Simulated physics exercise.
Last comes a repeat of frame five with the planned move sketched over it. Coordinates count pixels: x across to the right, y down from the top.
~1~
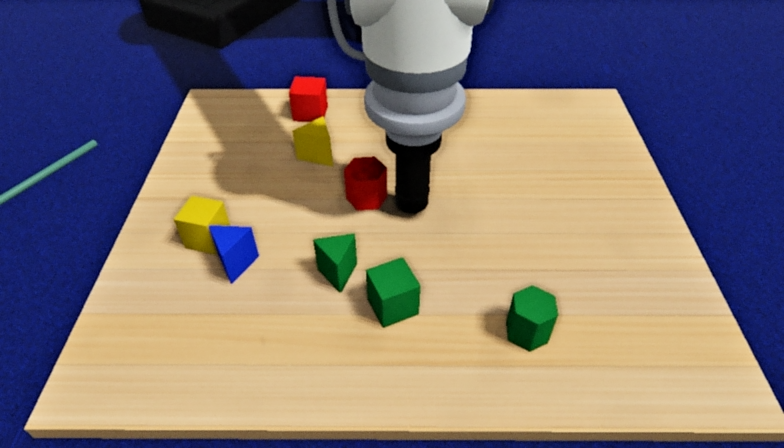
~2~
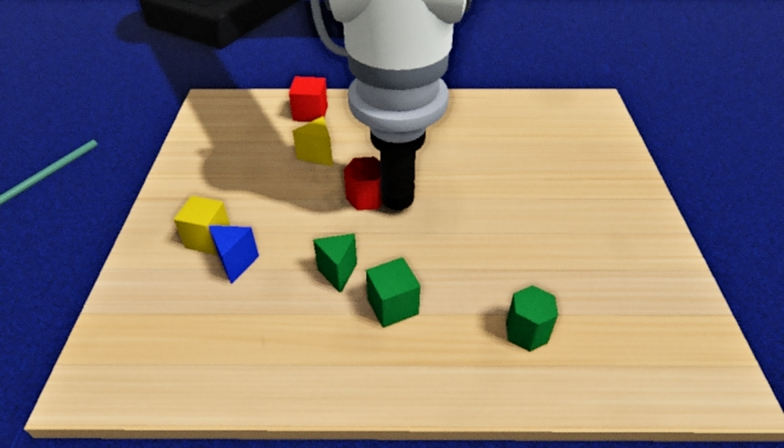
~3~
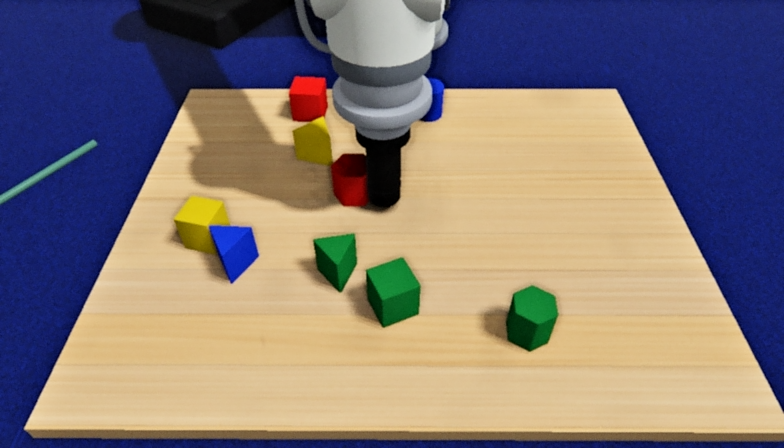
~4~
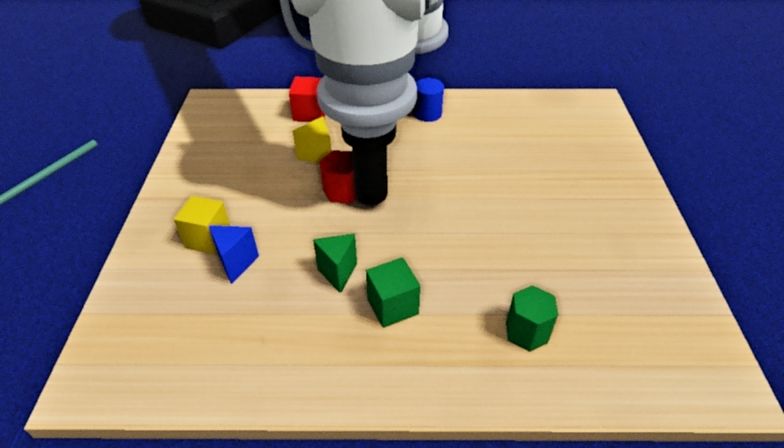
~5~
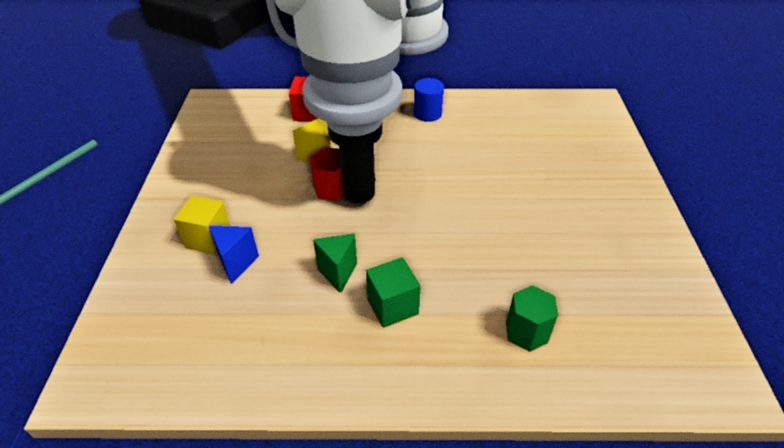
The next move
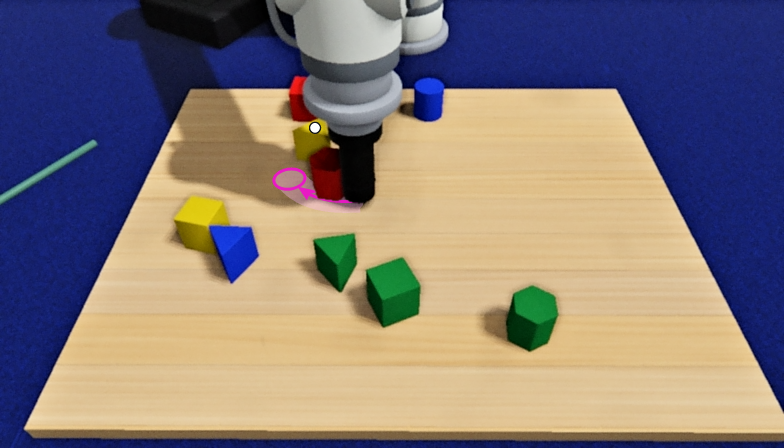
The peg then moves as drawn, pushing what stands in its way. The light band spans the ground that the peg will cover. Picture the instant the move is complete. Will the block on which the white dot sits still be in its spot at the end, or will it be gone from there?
By then it is displaced.
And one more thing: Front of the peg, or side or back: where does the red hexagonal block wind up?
The peg still has it in front.
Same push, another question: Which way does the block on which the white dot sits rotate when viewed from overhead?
Spins clockwise.
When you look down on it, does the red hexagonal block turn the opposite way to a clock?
I expect not.
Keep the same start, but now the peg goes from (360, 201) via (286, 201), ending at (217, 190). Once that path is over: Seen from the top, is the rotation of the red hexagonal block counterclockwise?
No - that is not the case.
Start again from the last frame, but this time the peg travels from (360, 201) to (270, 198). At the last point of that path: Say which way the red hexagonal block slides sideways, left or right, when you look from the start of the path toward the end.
Taking start-to-end as forward, the block's sideways shift goes to the right.
Drawn move, from (360, 201) through (331, 201) and (306, 193) to (289, 179); the dot is on the yellow triangle.
The first path, step by step. Halfway along, peg (316, 190); red hexagonal block (304, 147), turned 35° clockwise.
At the end, peg (288, 171); yellow triangle (317, 118), turned 40° clockwise; red hexagonal block (290, 128), turned 70° clockwise.
